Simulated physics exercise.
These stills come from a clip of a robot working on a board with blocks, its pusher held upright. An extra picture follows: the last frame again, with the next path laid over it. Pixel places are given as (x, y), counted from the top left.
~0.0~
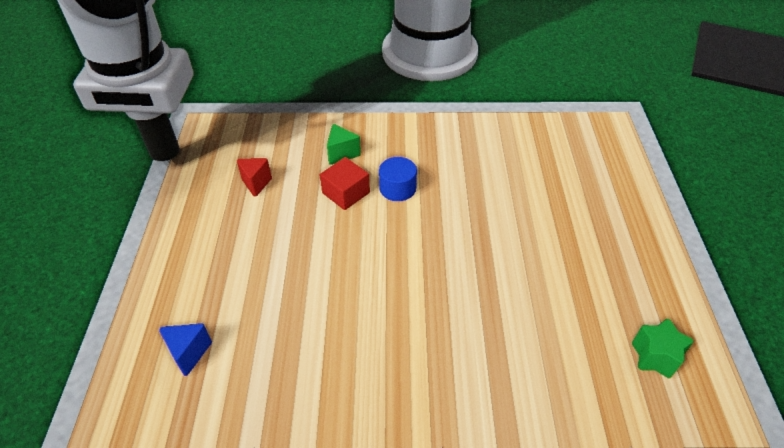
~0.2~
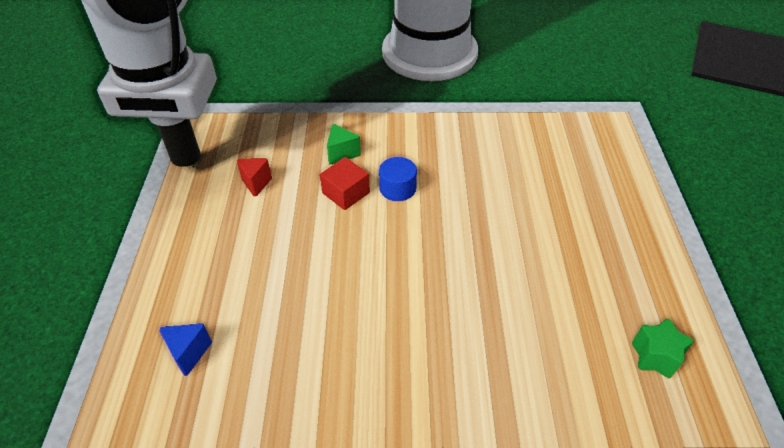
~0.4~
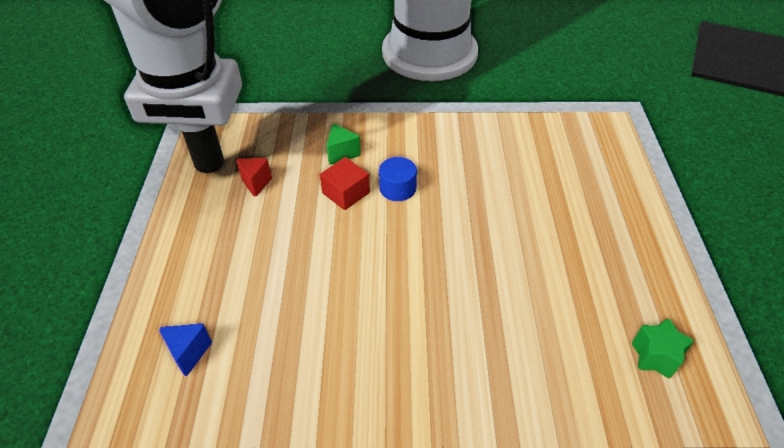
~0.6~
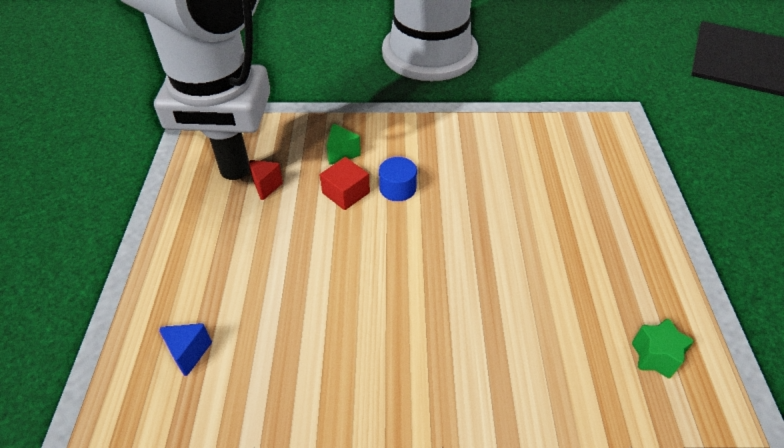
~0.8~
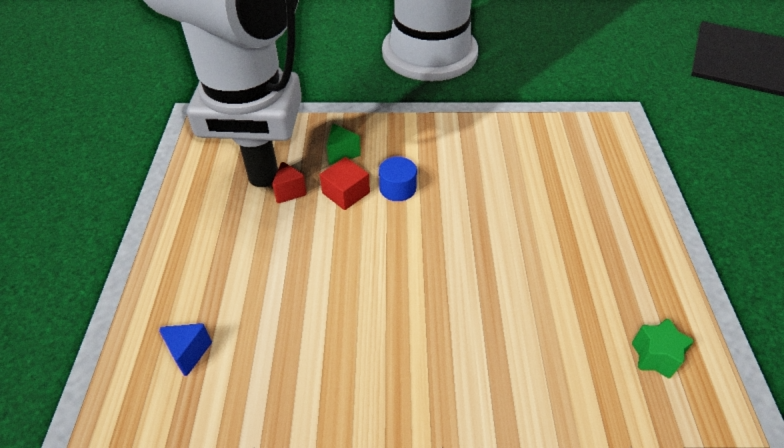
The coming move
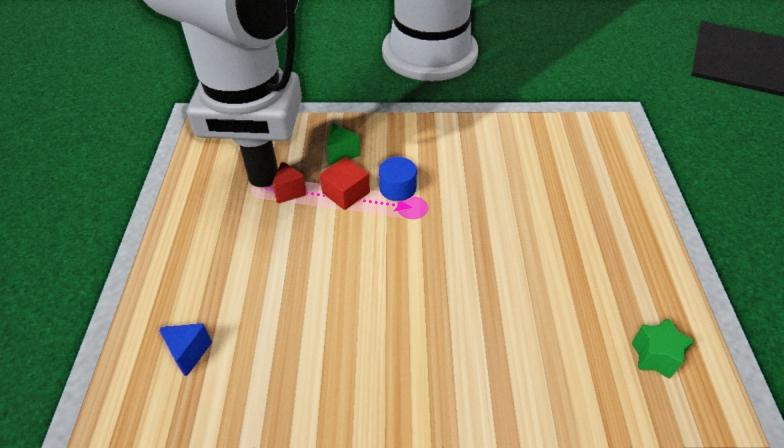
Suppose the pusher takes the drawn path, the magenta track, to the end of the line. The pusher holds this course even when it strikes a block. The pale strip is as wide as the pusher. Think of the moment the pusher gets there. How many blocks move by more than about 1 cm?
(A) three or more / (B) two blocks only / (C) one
Answer: A.
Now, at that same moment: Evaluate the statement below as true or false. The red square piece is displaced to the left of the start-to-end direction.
The statement is correct.
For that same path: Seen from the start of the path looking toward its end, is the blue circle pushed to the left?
In short: Yes.
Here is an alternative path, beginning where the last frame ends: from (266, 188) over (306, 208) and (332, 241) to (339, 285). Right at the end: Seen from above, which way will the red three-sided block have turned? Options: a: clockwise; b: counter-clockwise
My pick is b.
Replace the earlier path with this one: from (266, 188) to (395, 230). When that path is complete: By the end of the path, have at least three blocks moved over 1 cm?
In short: No.
Path on the board, from (266, 188) to (413, 208).
The first path, step by step. One third of the way, pusher (313, 183); red three-sided block (336, 181); red square piece (363, 172); blue circle (405, 168).
Two thirds of the way, pusher (363, 190); red three-sided block (387, 187); red square piece (411, 175); blue circle (441, 160).
At the end, pusher (413, 197); red three-sided block (441, 192), turned 15° anticlockwise; green three-sided block in place; red square piece (450, 173), turned 20° anticlockwise; blue circle (462, 150).
